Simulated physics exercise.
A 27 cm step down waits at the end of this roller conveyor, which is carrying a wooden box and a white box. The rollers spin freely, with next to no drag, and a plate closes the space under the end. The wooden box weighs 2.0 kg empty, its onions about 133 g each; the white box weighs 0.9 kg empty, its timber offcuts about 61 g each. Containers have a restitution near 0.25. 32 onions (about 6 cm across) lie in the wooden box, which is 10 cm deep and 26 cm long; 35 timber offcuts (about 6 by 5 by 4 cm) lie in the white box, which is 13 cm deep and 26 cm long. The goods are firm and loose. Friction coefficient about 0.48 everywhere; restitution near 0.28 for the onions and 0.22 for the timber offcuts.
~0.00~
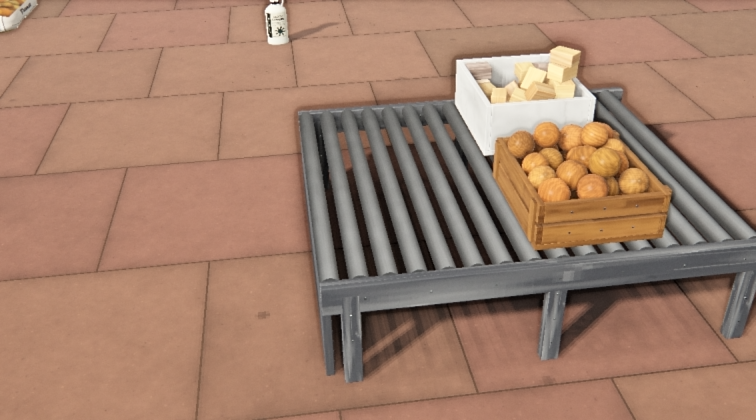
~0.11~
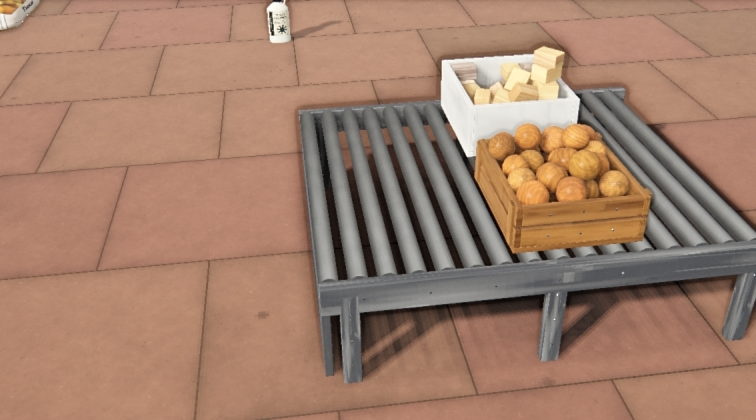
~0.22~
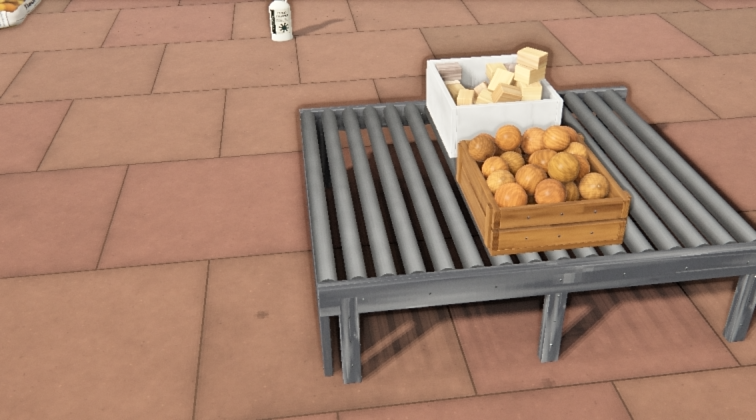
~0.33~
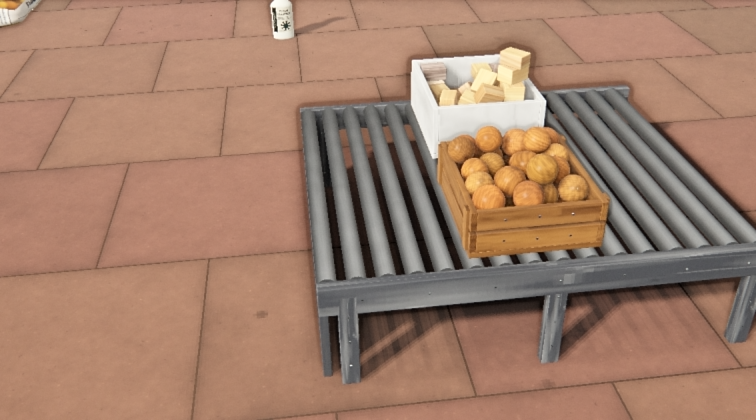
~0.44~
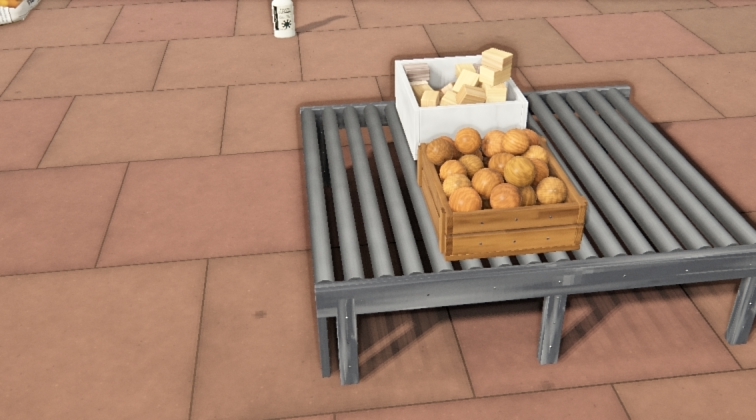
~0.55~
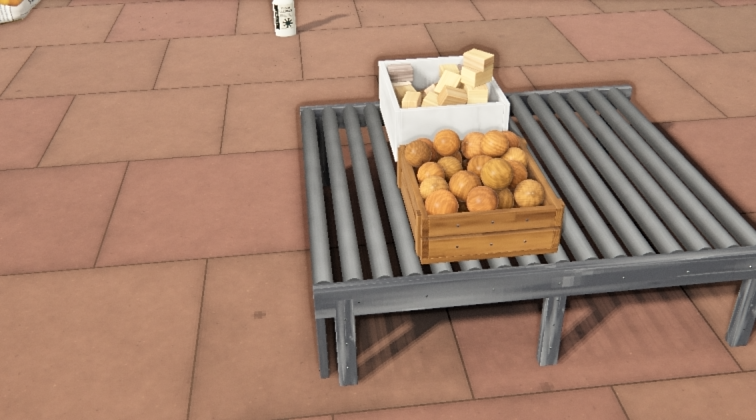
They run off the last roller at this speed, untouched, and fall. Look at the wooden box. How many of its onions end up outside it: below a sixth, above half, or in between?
Out of the wooden box go more than half of the onions.
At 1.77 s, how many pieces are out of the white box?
Out by then, roughly: White box 5.
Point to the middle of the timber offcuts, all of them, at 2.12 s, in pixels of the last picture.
Near (196, 219).
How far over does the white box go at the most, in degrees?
Roughly 95°.
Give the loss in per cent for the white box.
Lost: White box 60 per cent.
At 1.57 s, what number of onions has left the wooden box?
Some 0 by then.
After 1.07 s, the leading end passes the last roller.
After 1.57 s, the wooden box leans 13° with 0 of 32 out and the white box leans 9° with 0 of 35 out.
After 1.77 s, the wooden box leans 67° with 5 of 32 out and the white box leans 62° with 5 of 35 out.
After 2.12 s, the wooden box has gone over with 27 of 32 out and the white box has gone over with 17 of 35 out.
Outcome (at 2.80 s), the wooden box has gone over with 30 of 32 out and the white box has gone over with 22 of 35 out. Asked share, 30 of 32, 94 per cent.
